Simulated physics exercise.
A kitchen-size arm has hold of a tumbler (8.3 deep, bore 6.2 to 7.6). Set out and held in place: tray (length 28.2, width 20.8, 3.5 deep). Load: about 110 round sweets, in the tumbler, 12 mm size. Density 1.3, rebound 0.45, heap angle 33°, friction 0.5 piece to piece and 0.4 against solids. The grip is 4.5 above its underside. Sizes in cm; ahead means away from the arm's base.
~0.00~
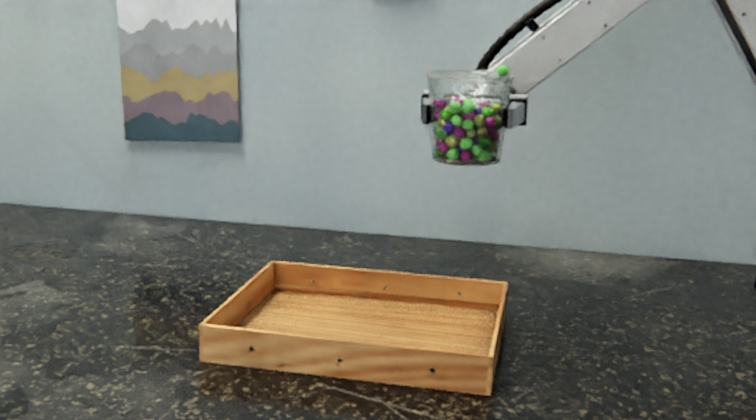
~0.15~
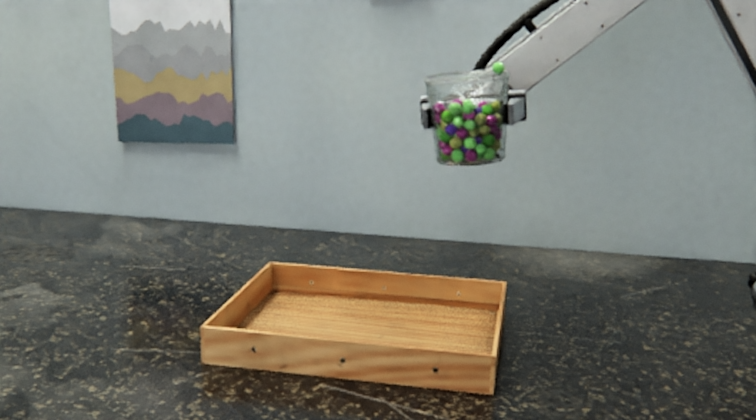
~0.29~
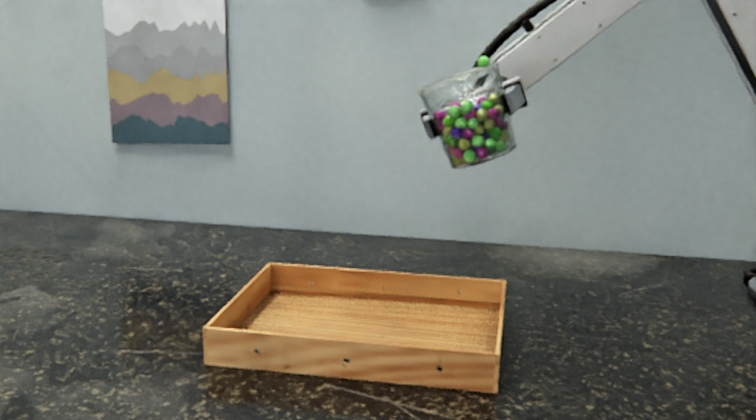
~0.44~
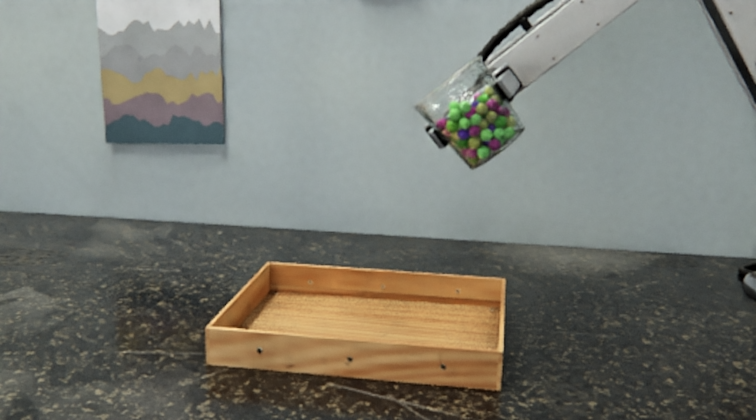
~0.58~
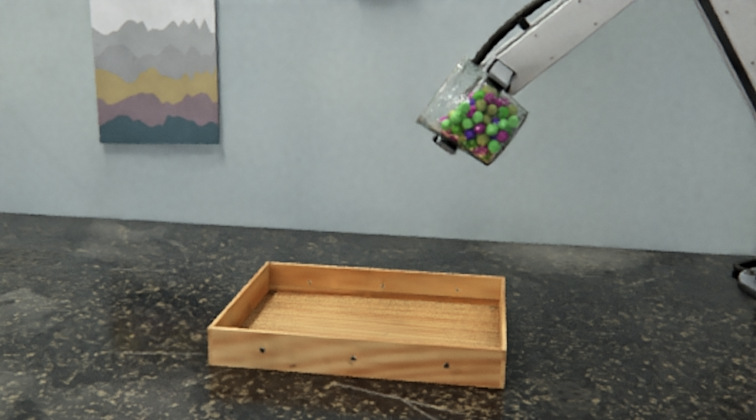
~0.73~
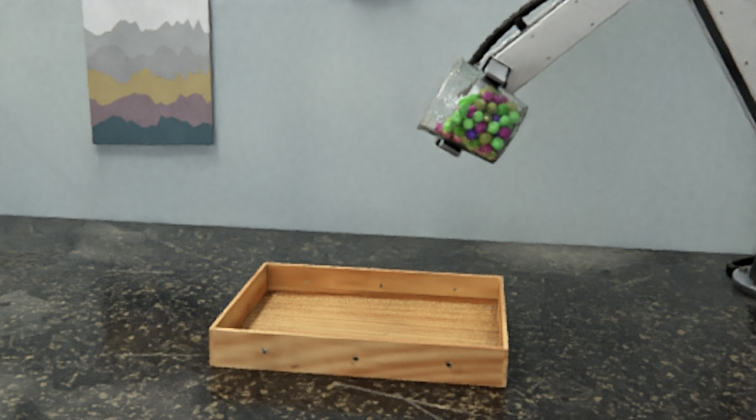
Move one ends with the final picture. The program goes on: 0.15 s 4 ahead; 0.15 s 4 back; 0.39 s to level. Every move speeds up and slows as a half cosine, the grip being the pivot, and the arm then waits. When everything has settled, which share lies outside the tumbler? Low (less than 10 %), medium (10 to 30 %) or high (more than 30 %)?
Answer: Low; less than 10 % of the round sweets finish outside the tumbler.
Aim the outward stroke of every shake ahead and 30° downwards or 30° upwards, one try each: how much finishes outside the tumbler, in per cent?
Some 0 and 5 per cent.
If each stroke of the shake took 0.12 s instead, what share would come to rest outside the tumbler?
It would be near 10 per cent.
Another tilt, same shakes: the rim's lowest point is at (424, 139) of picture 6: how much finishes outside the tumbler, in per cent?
Some 30 per cent.
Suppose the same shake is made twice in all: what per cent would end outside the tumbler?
In that case some 10 per cent.
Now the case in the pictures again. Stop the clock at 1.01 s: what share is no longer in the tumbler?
Some 0 per cent.
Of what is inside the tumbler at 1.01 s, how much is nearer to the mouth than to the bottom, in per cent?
About 45 per cent.
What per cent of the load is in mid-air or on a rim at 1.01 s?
Roughly 1 per cent.
After 1.01 s, tilted 61° forward, highest piece 26 above the table; 113 in the tumbler, 1 in flight or on a rim.
After 1.28 s, tilted 17° forward, highest piece 27 above the table; 112 in the tumbler, 2 in the tray.
After 1.62 s, level, highest piece 28 above the table; 112 in the tumbler, 2 in the tray.
After 2.67 s, level, highest piece 28 above the table; 112 in the tumbler, 2 in the tray.
In the end, 112 in the tumbler, 2 in the tray. That is 2 % outside the tumbler.
